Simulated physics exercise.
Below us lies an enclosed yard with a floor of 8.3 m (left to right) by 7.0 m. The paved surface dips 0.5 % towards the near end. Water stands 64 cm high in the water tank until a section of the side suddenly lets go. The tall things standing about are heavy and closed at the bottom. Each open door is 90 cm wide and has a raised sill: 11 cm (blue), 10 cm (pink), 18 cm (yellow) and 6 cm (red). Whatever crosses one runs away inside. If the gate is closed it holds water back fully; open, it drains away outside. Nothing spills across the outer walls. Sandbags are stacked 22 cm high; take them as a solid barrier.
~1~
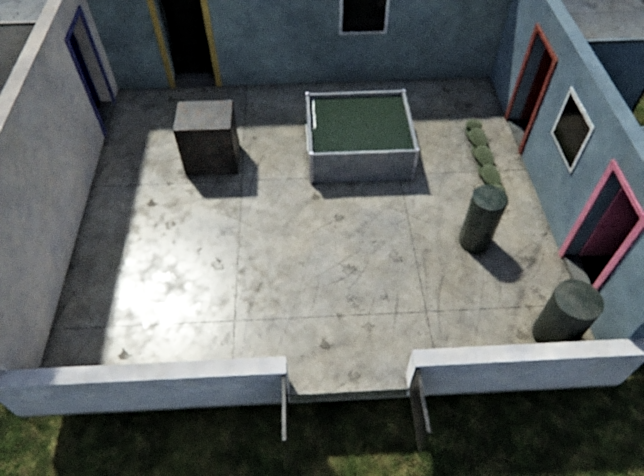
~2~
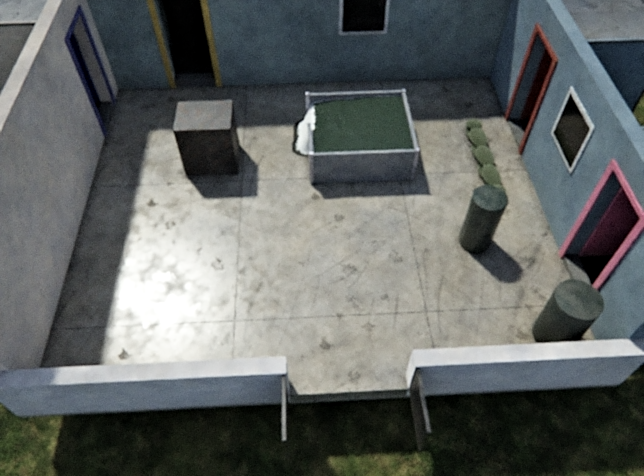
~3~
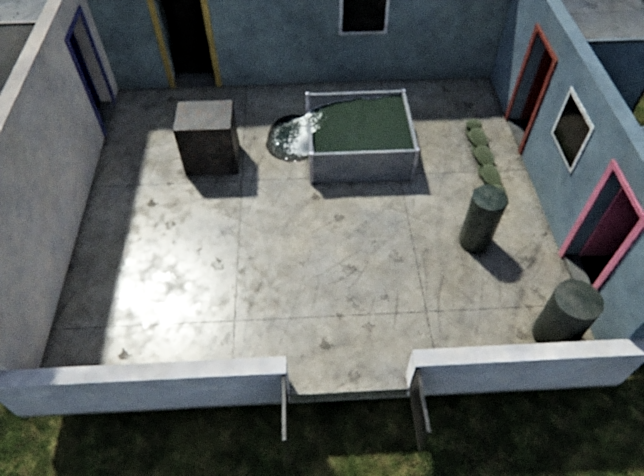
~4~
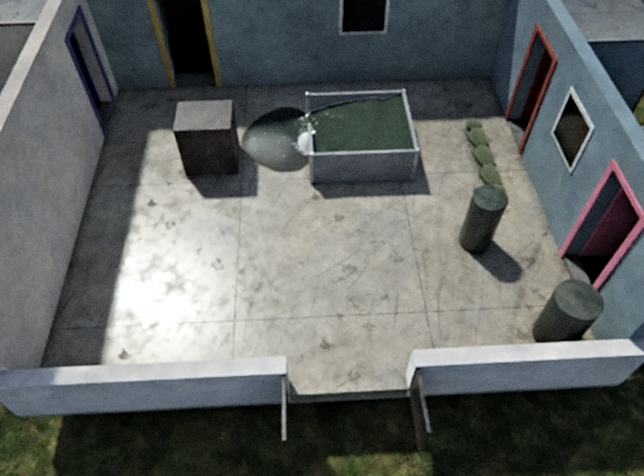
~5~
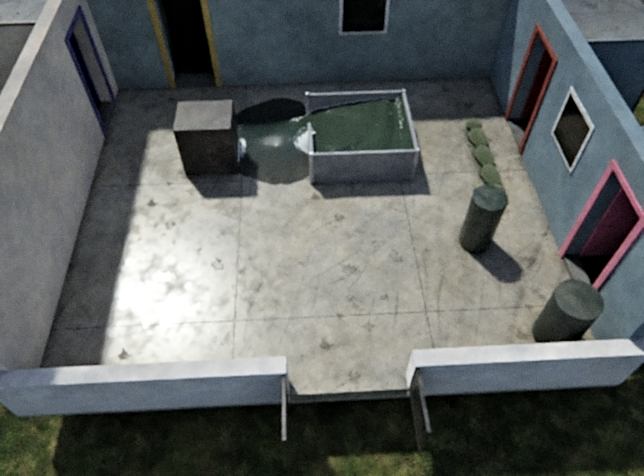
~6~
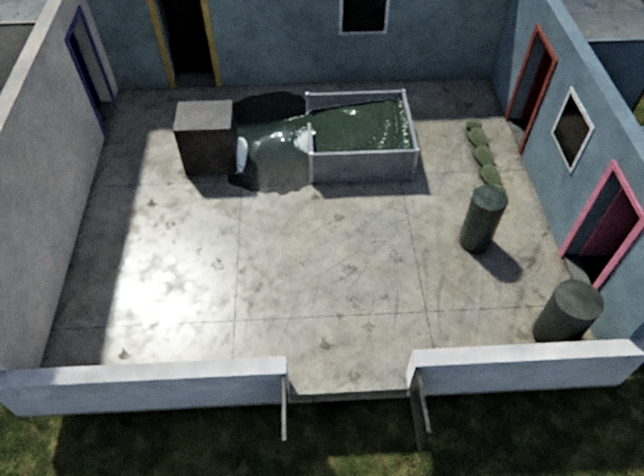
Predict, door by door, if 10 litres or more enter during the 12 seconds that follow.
Door by door: At the blue door it goes over the limit; at the pink door it keeps below the limit; at the yellow door it does not reach the limit; at the red door it does not reach the limit.
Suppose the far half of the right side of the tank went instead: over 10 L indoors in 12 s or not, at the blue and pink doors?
Against that limit: Blue below, pink not over.
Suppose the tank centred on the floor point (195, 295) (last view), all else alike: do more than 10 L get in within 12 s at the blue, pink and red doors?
Then: Blue below, pink not over, red below.
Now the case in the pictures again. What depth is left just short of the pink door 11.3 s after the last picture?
Some 0.0 cm.
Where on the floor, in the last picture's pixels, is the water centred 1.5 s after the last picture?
Near (289, 143).
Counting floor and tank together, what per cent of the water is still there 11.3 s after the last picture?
Some 88 per cent remains.
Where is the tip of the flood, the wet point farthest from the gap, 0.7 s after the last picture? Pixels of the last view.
Around (111, 119).
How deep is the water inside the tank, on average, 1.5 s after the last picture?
Roughly 34 cm on average.
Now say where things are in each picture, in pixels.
The first frame shows the water tank at (360, 124) is whole and still, 64 cm deep.
In the second frame, the front is at (301, 153), 0.5 m from the gap at (310, 129); 0.2 m2 of floor is under water; 64 cm left at the back of the water tank.
In the third frame, the front is at (271, 146), 0.8 m from the gap at (310, 130); 0.7 m2 of floor is under water; 64 cm left at the back of the water tank.
In the fourth frame, the front is at (247, 145), 1.3 m from the gap at (310, 130); 1.6 m2 of floor is under water; 64 cm left at the back of the water tank.
In the fifth frame, water pours out at (310, 130) and has run 1.9 m, to a hidden place; typically 5 cm deep outside, 59 cm at the water tank's back.
In the sixth frame, water pours out at (310, 130) and has run 2.4 m, to a hidden place; typically 5 cm deep outside, 54 cm at the water tank's back.
Then, 0.7 s after the last picture water covers 15 % of the floor and is deepest (31 cm) near (247, 155); blue door 5 cm at the sill, 0 L in, pink door not reached, yellow door 8 cm at the sill, 0 L in, red door not reached.
Then, 1.5 s after the last picture water covers 25 % of the floor and is deepest (37 cm) near (115, 102); blue door 20 cm at the sill, 13 L in, pink door not reached, yellow door 13 cm at the sill, 0 L in, red door not reached.
Then, 2.8 s after the last picture water covers 40 % of the floor and is deepest (22 cm) near (157, 101); blue door 21 cm at the sill, 81 L in, pink door not reached, yellow door 9 cm at the sill, 0 L in, red door not reached.
Then, 6.3 s after the last picture water covers 50 % of the floor and is deepest (13 cm) near (47, 391); blue door 10 cm at the sill, 131 L in, pink door not reached, yellow door 8 cm at the sill, 0 L in, red door not reached.
Then, 11.3 s after the last picture water covers 70 % of the floor and is deepest (8 cm) near (34, 392); blue door 4 cm at the sill, 132 L in, pink door not reached, yellow door 4 cm at the sill, 0 L in, red door not reached.
